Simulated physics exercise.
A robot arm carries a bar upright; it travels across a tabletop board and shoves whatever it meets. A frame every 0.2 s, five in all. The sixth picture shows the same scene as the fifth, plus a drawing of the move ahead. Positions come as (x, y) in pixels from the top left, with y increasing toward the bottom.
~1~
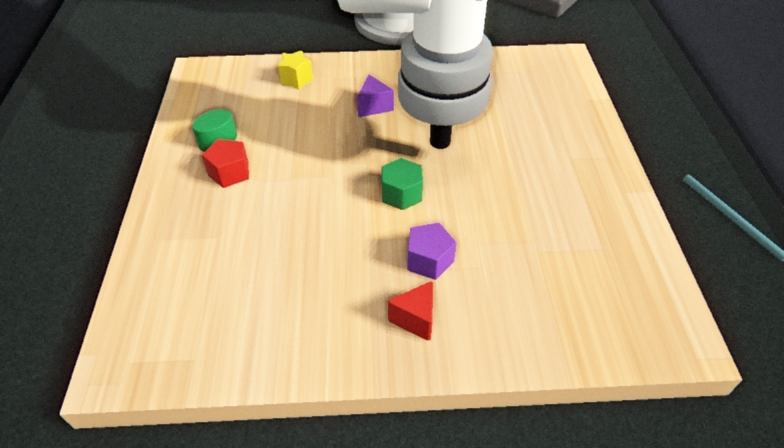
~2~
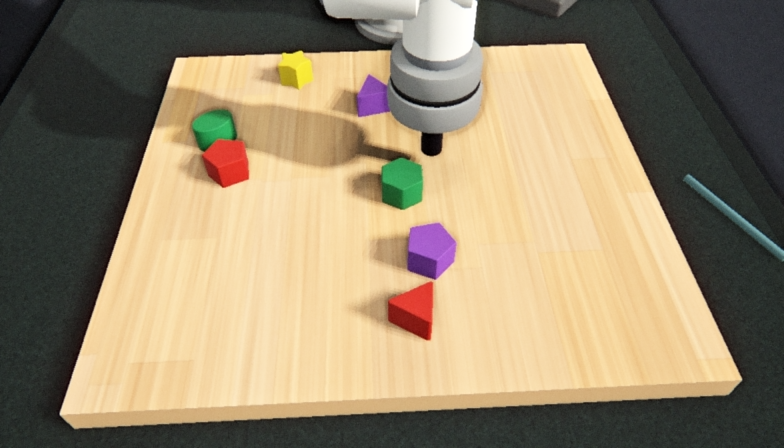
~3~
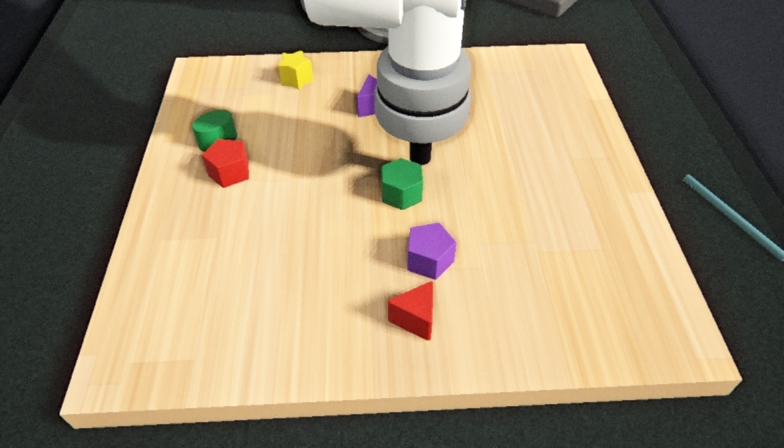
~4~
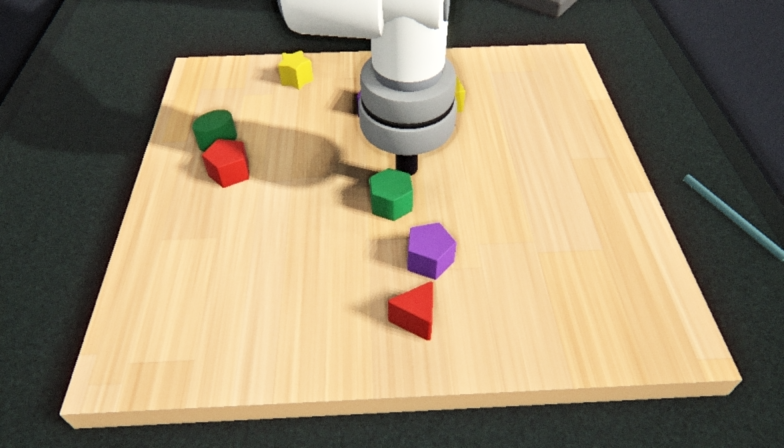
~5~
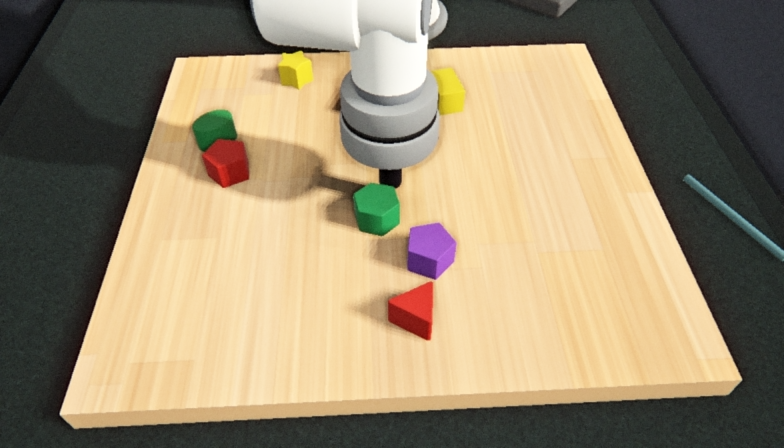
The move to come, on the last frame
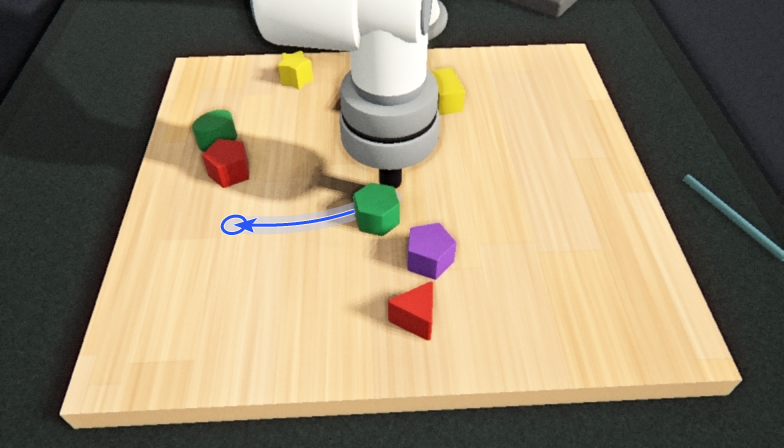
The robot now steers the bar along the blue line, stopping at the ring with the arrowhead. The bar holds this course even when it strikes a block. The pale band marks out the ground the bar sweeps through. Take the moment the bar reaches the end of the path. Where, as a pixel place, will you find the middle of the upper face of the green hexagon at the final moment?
Located at (359, 215).
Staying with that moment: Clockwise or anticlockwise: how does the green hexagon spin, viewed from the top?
It swings round anticlockwise.
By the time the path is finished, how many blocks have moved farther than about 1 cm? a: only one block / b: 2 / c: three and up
The one that fits is a, only one block.
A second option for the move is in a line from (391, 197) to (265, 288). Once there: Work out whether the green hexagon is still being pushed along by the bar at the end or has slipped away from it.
Looking at the end of the path, the green hexagon has slipped free of the bar.
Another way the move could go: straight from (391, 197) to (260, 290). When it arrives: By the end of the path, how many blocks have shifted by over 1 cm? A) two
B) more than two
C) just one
C: Just one.
Drawn move, from (391, 197) over (342, 215) and (288, 224) to (234, 225).
The first path, step by step. One third of the way, bar (341, 200); green hexagon (359, 215), turned 35° anticlockwise.
Two thirds of the way, bar (284, 210); green hexagon (359, 215), turned 35° anticlockwise.
At the end, bar (229, 210); red pentagonal block still; green hexagon (359, 215), turned 35° anticlockwise.
